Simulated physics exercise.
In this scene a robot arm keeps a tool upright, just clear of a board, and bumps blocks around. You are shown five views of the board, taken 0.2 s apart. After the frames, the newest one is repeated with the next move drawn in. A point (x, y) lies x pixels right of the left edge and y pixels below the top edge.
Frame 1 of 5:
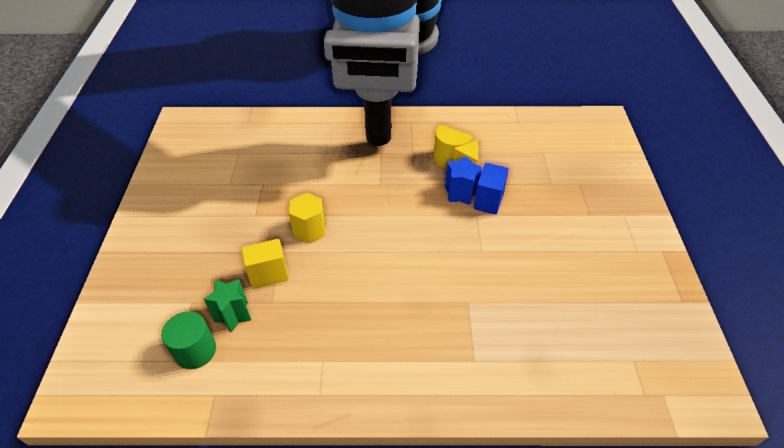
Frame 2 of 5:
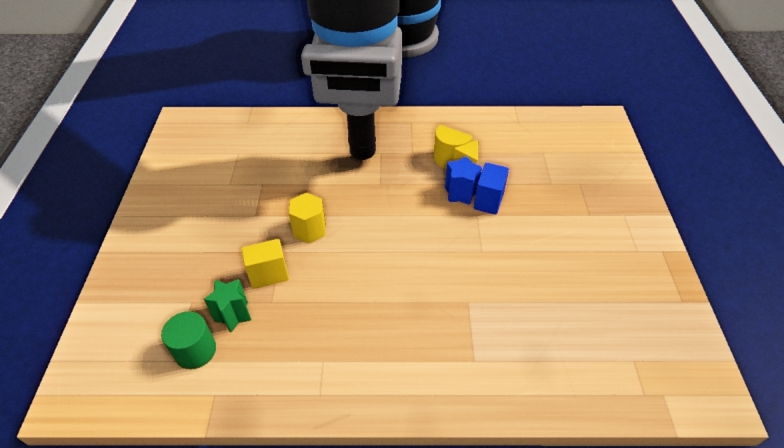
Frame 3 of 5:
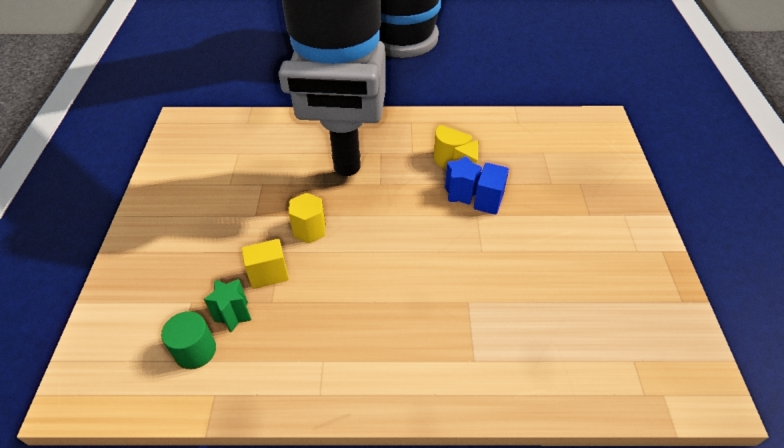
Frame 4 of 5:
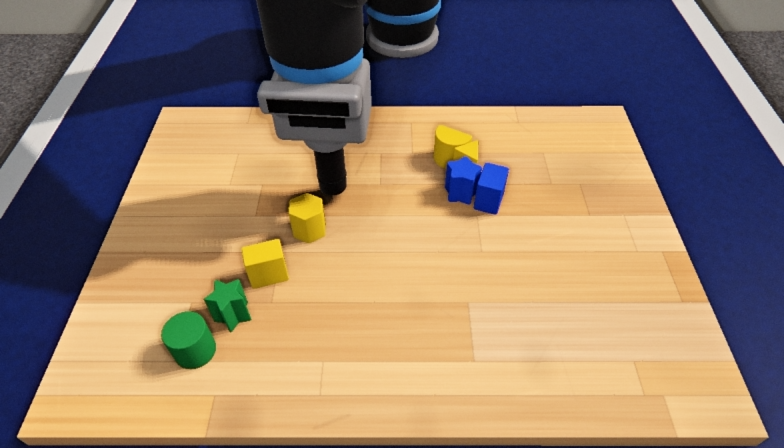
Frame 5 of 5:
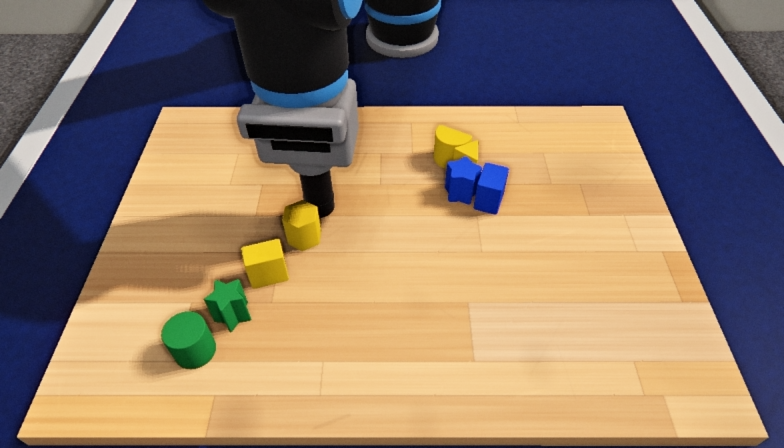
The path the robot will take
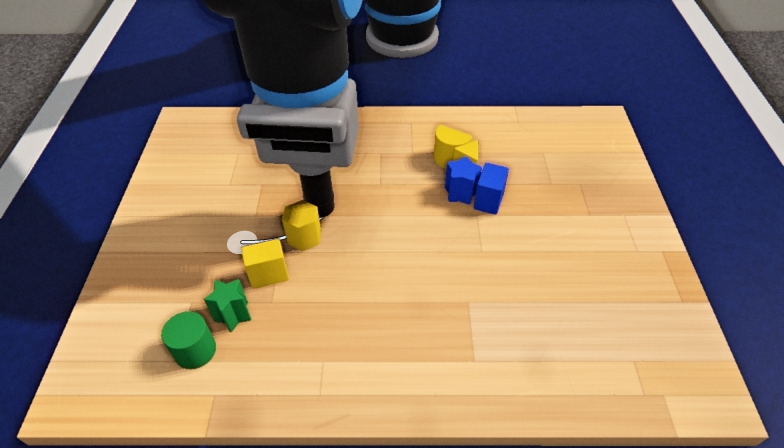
On a light wooden board over a blue surface, green and yellow blocks sit in a diagonal line, with a blue and yellow cluster farther right. A robot arm's black tip moves left and toward the viewer, reaches the yellow six-sided block and nudges it slightly toward the yellow block beside it.
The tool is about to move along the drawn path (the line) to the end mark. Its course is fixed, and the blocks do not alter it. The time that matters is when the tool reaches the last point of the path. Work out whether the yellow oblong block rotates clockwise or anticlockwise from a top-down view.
From overhead, the rotation is clockwise.
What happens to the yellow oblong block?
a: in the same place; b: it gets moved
That would be b.
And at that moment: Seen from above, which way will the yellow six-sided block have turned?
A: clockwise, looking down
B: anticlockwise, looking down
Answer: B.
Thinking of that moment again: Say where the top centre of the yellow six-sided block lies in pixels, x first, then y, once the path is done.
In the picture, that point is around (277, 239).
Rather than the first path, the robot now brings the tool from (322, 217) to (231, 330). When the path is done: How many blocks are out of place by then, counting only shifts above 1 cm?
This push will displace three or more blocks.
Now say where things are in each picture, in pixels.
Tool tip (379, 139); block tops, green star block (224, 293); yellow oblong block (262, 252); yellow six-sided block (305, 206), in the first frame.
Tool (363, 152); blocks unchanged, in the second frame.
Tool (347, 168); blocks unchanged, in the third frame.
Tool (333, 187); blocks unchanged, in the fourth frame.
Tool (320, 208); green star block (224, 293); yellow oblong block (262, 252); yellow six-sided block (300, 213), in the fifth frame.
Path on the board, from (322, 217) via (299, 232) and (271, 240), ending at (242, 242).
On the path given first. Halfway along, tool (283, 228); yellow oblong block (257, 262), turned 30° clockwise; yellow six-sided block (277, 238), turned 45° anticlockwise.
At the end, tool (239, 234); green star block in place; yellow oblong block (257, 263), turned 30° clockwise; yellow six-sided block (277, 239), turned 45° anticlockwise.
